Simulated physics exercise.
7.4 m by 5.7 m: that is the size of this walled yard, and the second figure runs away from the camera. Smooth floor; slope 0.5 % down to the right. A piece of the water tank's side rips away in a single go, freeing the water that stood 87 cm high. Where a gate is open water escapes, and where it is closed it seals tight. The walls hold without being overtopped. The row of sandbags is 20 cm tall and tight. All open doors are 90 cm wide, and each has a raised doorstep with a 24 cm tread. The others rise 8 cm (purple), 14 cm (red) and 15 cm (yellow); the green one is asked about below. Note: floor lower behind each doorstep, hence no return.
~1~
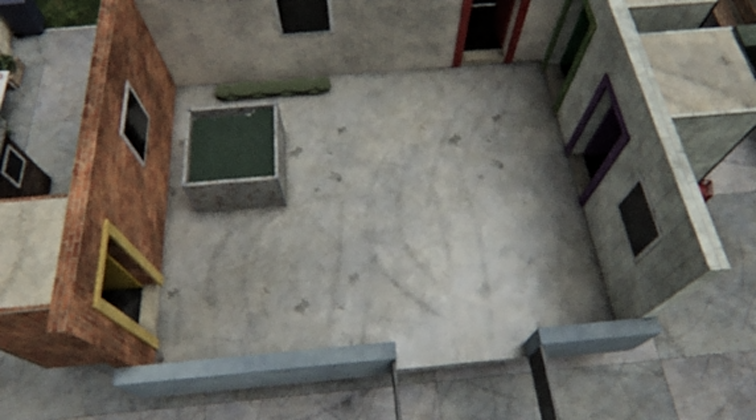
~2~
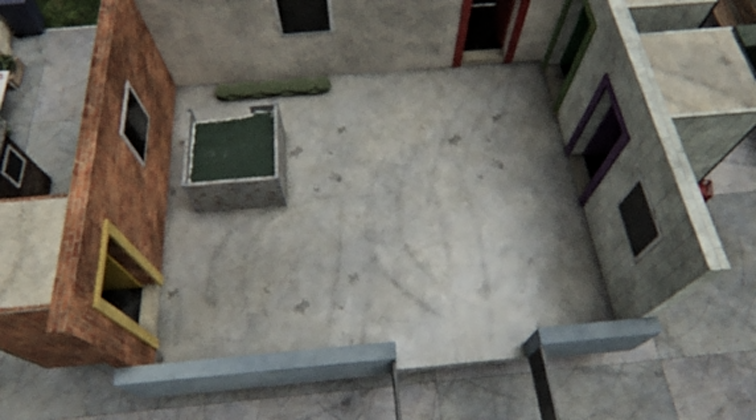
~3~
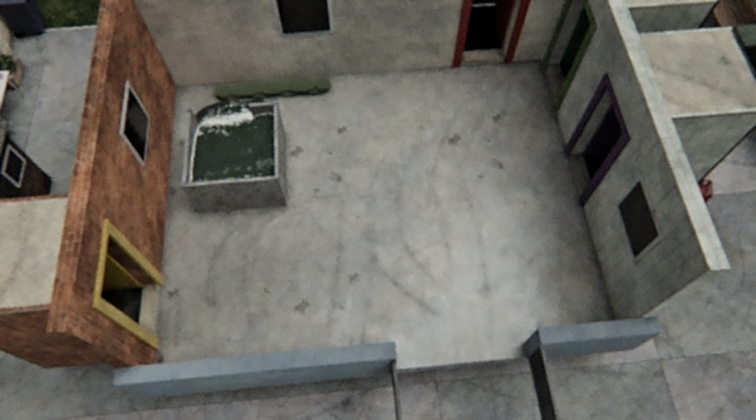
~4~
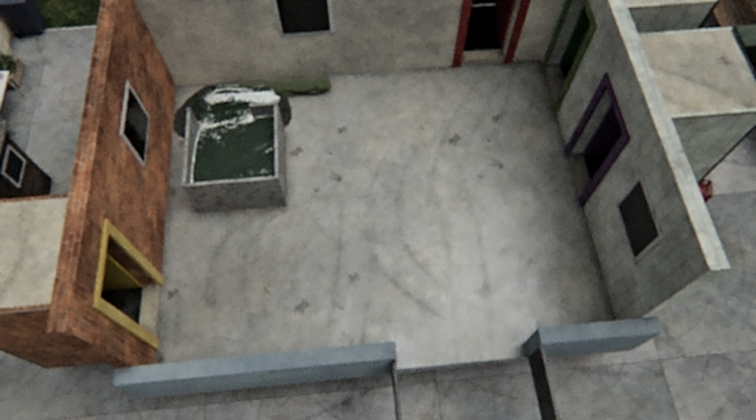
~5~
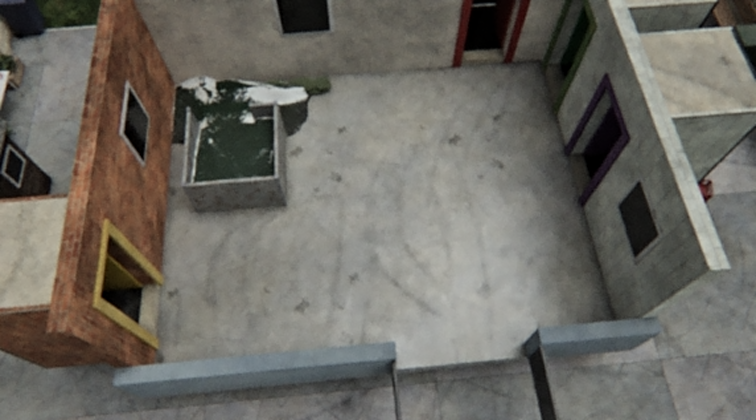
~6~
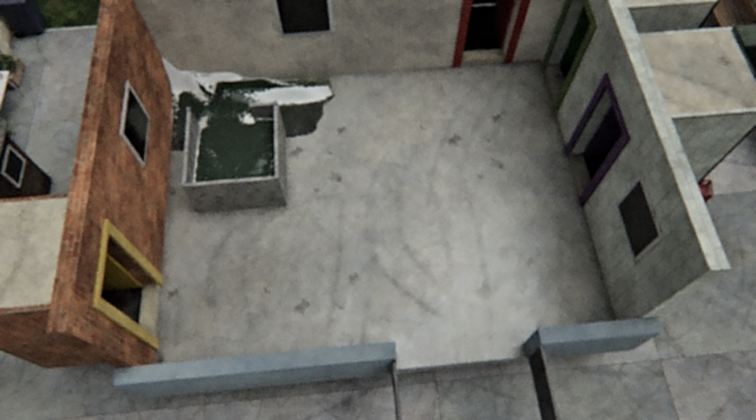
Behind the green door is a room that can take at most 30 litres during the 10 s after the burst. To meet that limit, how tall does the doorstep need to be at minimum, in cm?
At least 9.5 cm or so.
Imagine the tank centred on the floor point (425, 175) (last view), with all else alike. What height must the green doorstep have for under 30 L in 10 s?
A minimum of about 19 cm.
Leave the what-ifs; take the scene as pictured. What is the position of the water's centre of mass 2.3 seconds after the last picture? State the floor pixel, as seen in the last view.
About (278, 150).
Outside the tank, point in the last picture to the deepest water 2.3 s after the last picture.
(154, 376).
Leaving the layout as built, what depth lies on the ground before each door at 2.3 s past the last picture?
In cm - green: 8, purple: 0, red: 2, yellow: 8.
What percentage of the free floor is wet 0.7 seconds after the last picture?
Wet share: Around 15 %.
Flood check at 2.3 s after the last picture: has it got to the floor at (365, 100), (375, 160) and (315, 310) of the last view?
In that order: Flooded, flooded, not reached.
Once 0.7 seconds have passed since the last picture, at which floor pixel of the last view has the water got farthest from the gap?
I'd put the front's tip around (432, 93).
Then, 0.7 s after the last picture water covers 15 % of the floor, deepest (60 cm) near (177, 90); it has not reached the green door.
Then, 2.3 s after the last picture water covers 50 % of the floor, deepest (32 cm) near (154, 376); 8 cm at the green door, 0 litres in over its 24 cm doorstep.
Then, 9.3 s after the last picture water covers 90 % of the floor, deepest (10 cm) near (563, 205); 6 cm at the green door, 0 litres in over its 24 cm doorstep.
At the green door as built, the water peaked near 18 cm, 2.5 s after the last picture.
Run again over the same 10 s with other heights there, 39 litres in over 8.5 cm, 14 litres over 11.5 cm. The limit of 30 litres is kept from about 9.5 cm up.
